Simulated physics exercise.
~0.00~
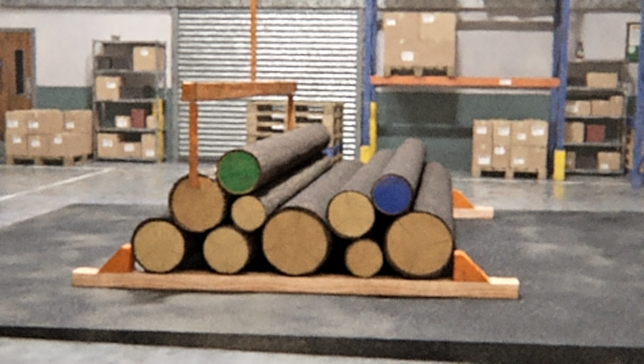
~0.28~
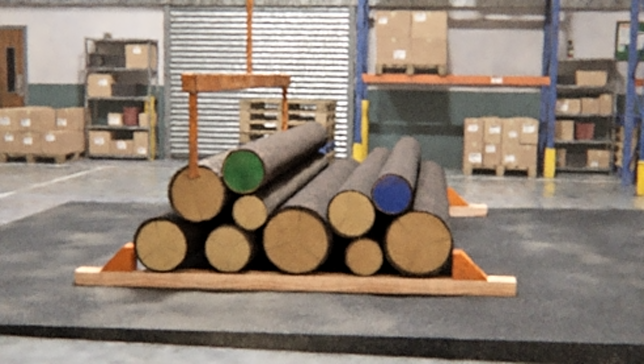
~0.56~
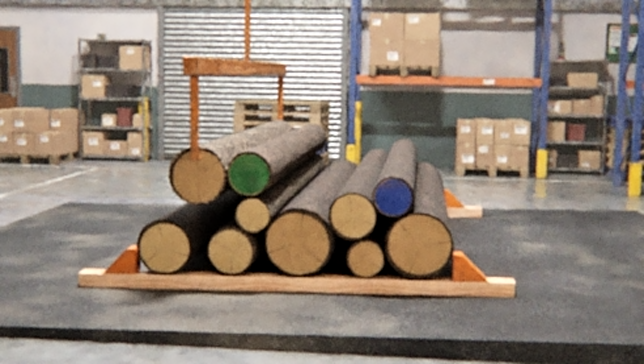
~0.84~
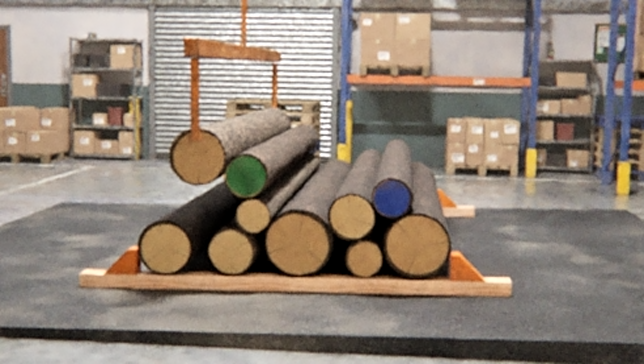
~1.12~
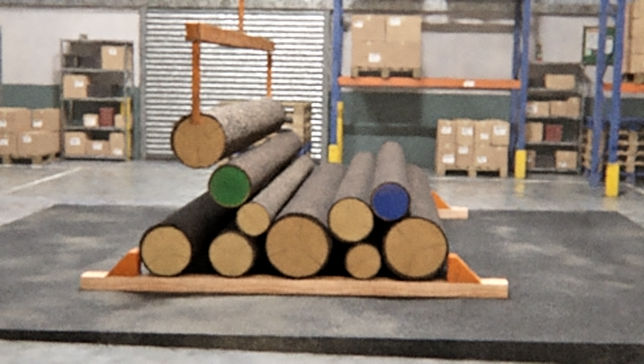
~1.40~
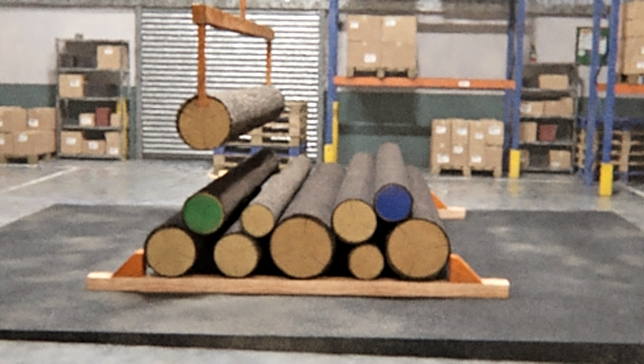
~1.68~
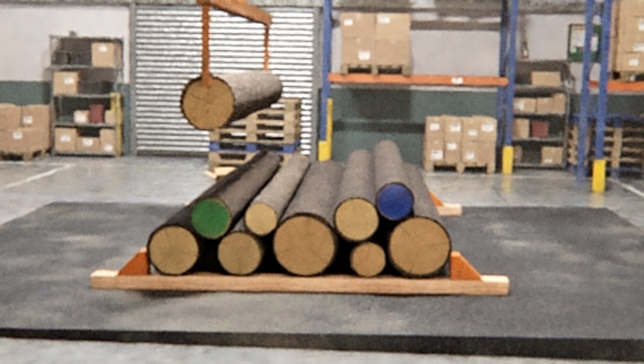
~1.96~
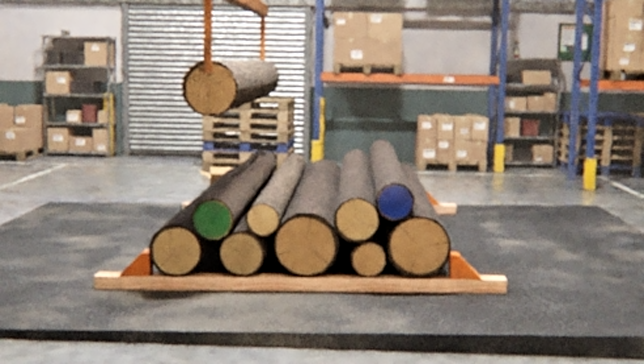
The clip shows a chocked stack of logs in a storage bay as an orange lifting beam raises one log from the upper left; the green-ended log beside it slips down to the left and settles lower, while the blue-ended log stays put and the lifted log hangs above.
